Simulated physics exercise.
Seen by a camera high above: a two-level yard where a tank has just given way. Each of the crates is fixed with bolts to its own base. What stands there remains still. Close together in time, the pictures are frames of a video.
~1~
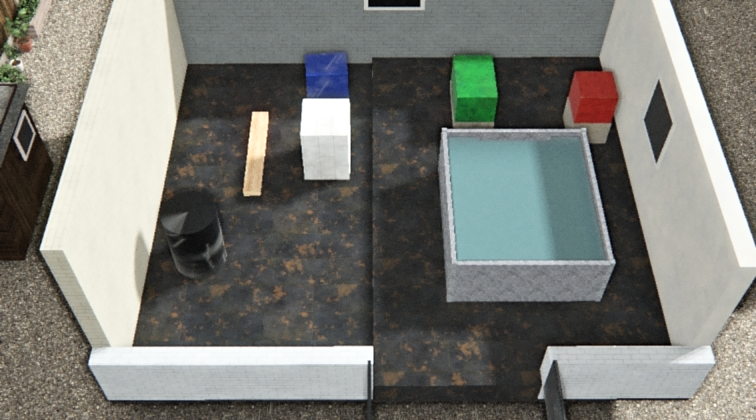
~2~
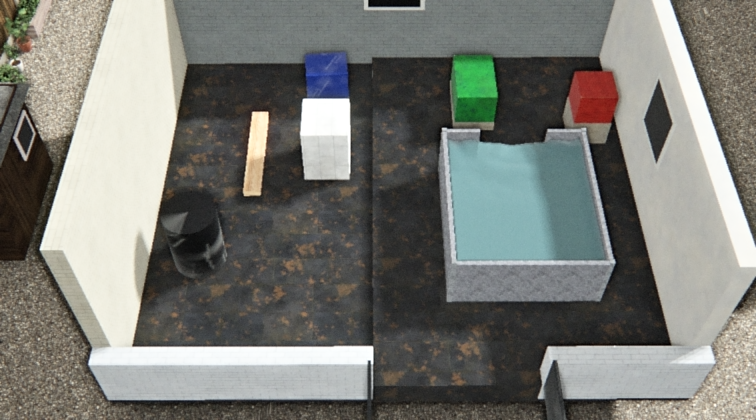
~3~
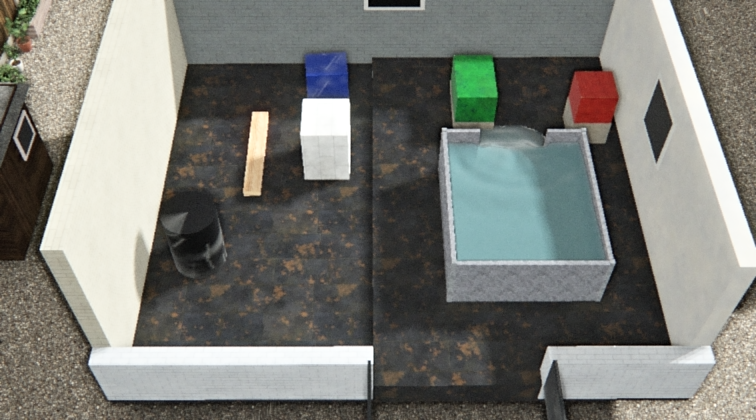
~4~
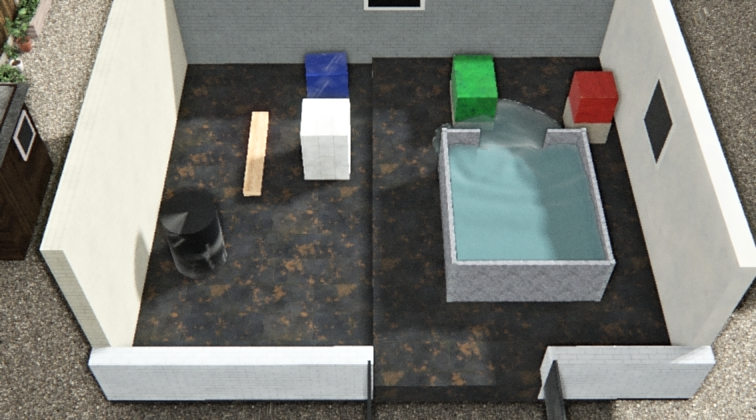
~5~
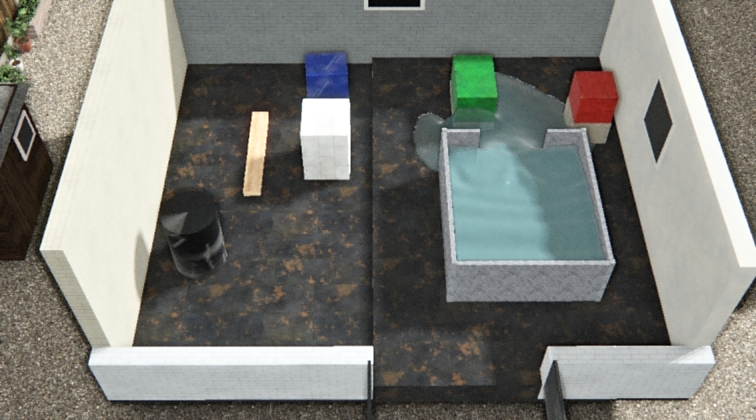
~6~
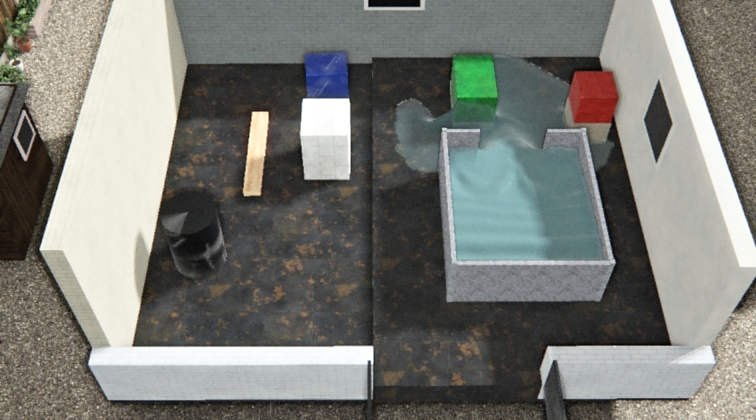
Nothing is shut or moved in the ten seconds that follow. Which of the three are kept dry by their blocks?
The red crate remains dry; the green crate ends up wet; the blue crate ends up wet.
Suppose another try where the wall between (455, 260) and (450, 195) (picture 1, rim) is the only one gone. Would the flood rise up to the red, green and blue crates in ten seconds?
Crate by crate: Red - left alone; green - left alone; blue - hit.
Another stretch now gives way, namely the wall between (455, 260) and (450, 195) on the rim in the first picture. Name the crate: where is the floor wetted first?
The blue crate.
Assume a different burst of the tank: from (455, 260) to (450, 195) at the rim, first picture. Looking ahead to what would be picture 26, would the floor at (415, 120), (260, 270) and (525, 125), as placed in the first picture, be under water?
Okay, the first is left untouched, the next is waterlogged, and the last is left untouched.
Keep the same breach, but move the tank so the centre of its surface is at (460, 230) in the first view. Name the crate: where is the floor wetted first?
I'd go with the crate marked green.
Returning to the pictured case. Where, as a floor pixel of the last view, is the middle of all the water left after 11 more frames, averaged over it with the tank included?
Close to (507, 171), I reckon.
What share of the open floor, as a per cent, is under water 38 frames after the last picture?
I'd say close to 95 per cent.
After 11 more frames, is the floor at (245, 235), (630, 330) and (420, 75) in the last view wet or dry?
In turn: Free of water, not flooded, covered.
A moment on, water covers 25 % of the floor; the red crate water round its plinth, the green crate water round its plinth, the blue crate water round its plinth.
Next, water covers 40 % of the floor; the red crate water round its plinth, the green crate water round its plinth, the blue crate water round its plinth.
Then, water covers 70 % of the floor; the red crate water round its plinth, the green crate water round its plinth, the blue crate water round its plinth.
Later, water covers 95 % of the floor; the red crate water round its plinth, the green crate water round its plinth, the blue crate water round its plinth.
In the end, water covers 95 % of the floor; the red crate stayed above the water, the green crate was topped, the blue crate was topped.
